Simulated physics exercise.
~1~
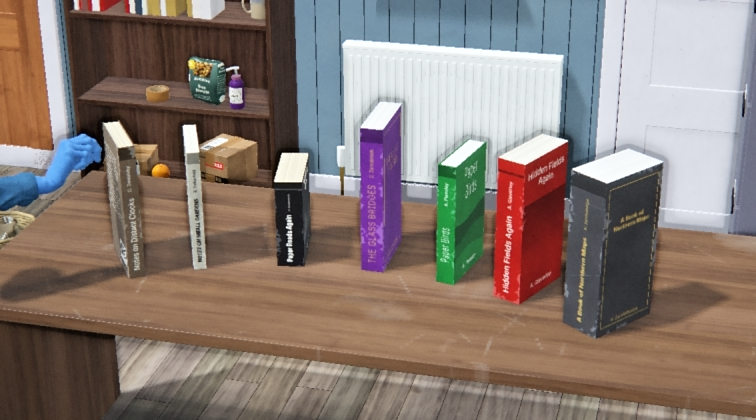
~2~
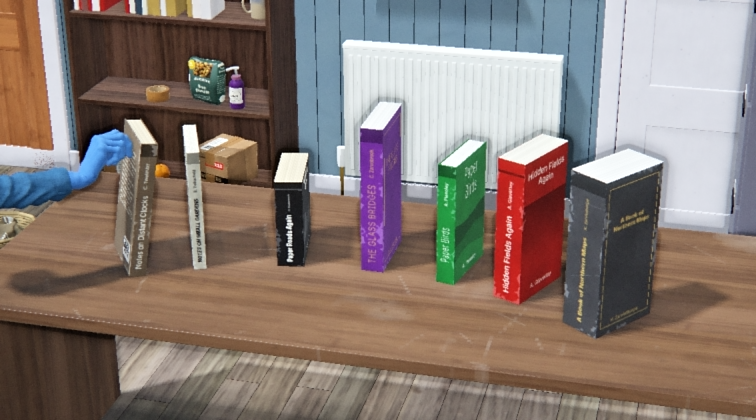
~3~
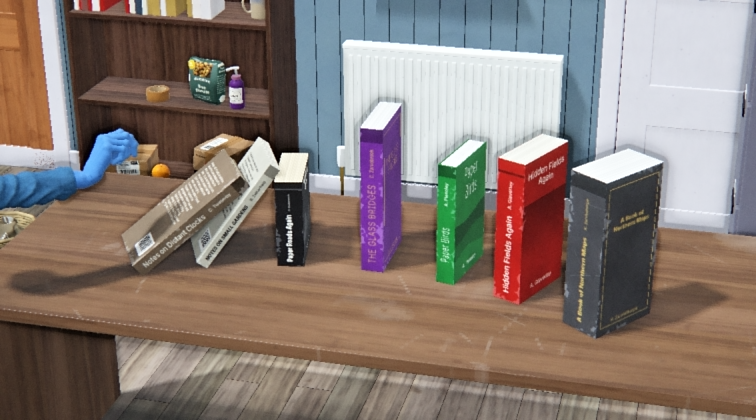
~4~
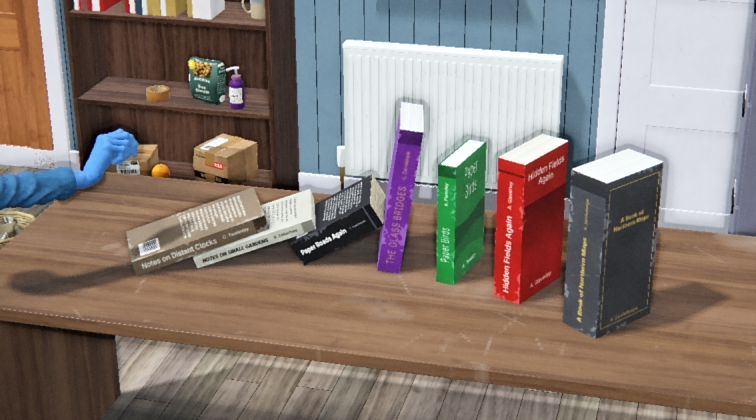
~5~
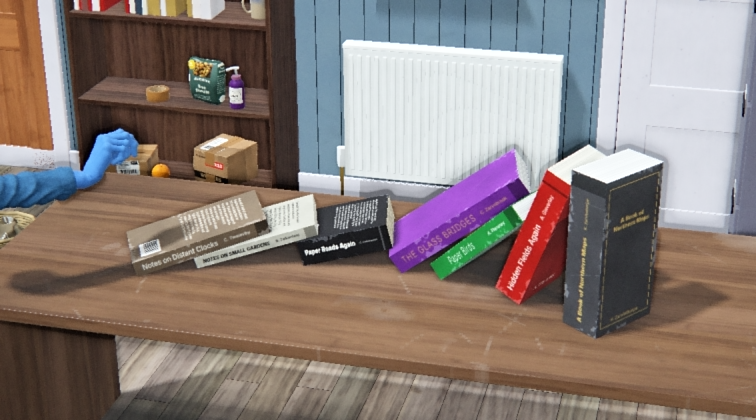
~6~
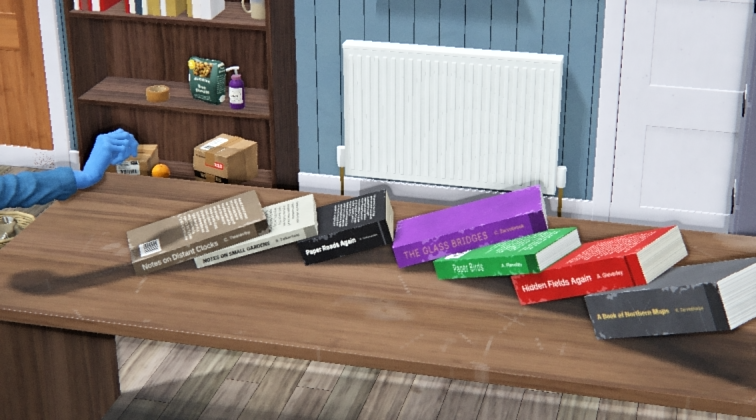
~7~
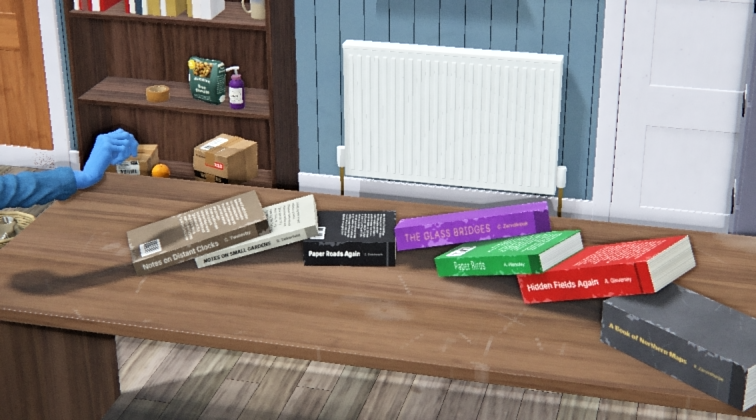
Blue-gloved hand tipping the first of seven upright hardback books on a wooden table, toppling them all rightward until none stands.
